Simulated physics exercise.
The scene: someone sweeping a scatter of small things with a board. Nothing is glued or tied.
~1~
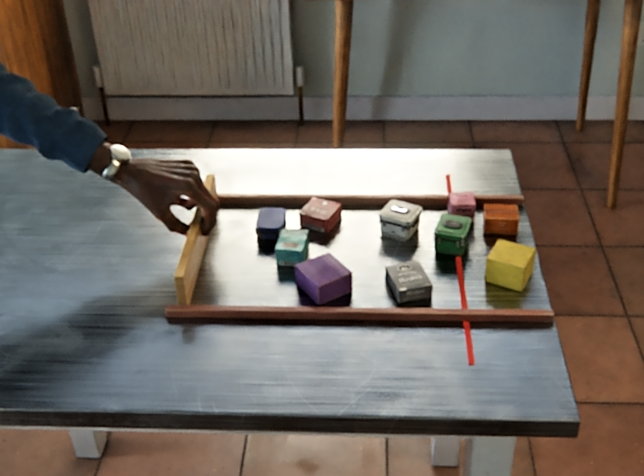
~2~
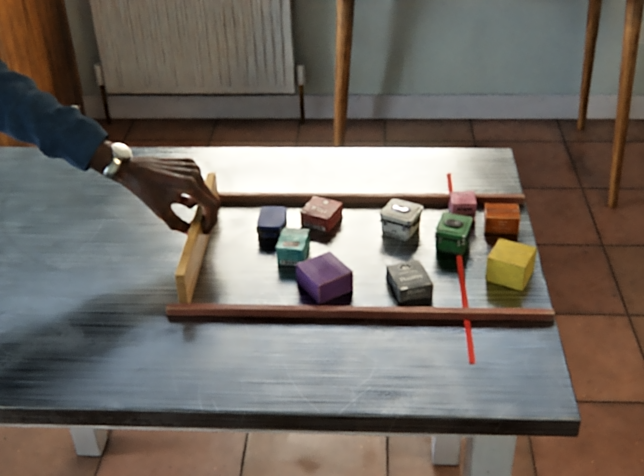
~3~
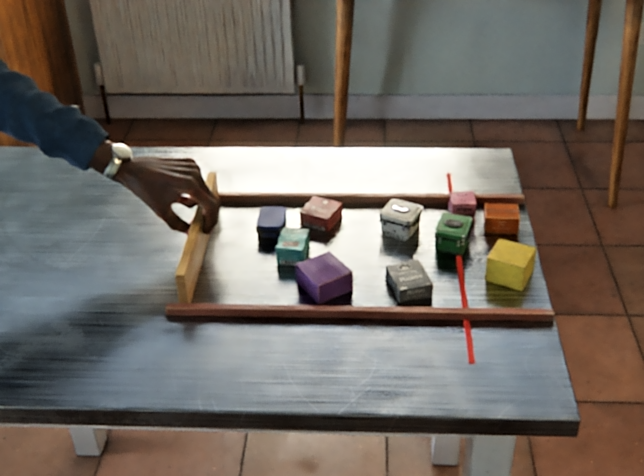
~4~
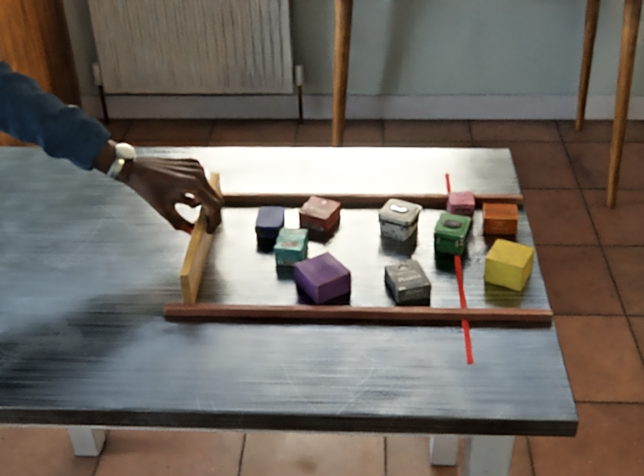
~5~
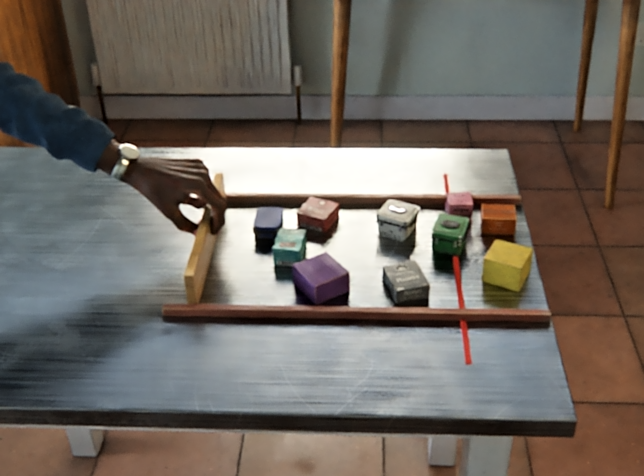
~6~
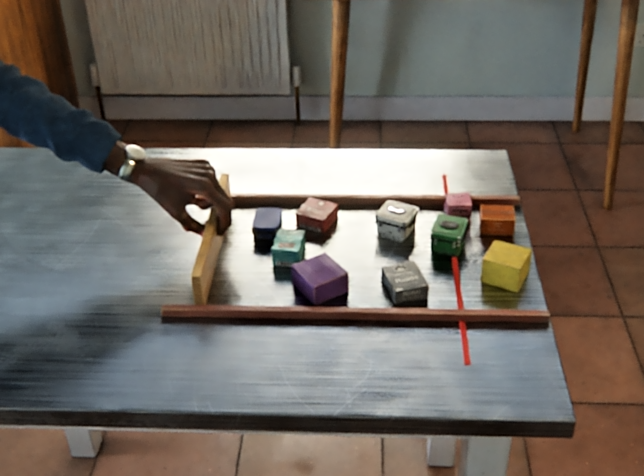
The clip shows a hand holding a wooden board upright at the left of several small coloured blocks on a table crossed by red tape; the hand slides the board slightly right, while the blocks stay in place.
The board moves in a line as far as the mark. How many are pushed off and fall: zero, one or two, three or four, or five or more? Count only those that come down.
As it turns out, the number that fall off is one or two.
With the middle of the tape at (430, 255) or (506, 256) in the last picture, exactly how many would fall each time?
It would be 0 and 6.
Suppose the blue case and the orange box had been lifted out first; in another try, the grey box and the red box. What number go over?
The counts: 1 and 1.
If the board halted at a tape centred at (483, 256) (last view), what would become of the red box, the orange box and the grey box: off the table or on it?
The red box remains up, the orange box goes over, the grey box tumbles off.
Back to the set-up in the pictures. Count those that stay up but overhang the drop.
The number is 1.
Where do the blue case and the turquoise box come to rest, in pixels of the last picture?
Near (465, 230) and (469, 251).
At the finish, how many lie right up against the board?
4 of them.
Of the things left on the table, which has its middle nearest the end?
That is the orange box.
Early on, none off yet; orange box at rest near (497, 220); yellow block at rest near (506, 265); pink box at rest near (458, 208).
A while later, none off yet; orange box at rest near (497, 220); yellow block moving near (514, 265); pink box moving near (465, 205).
Finally, the number that fall off is one or two; lost, yellow block.
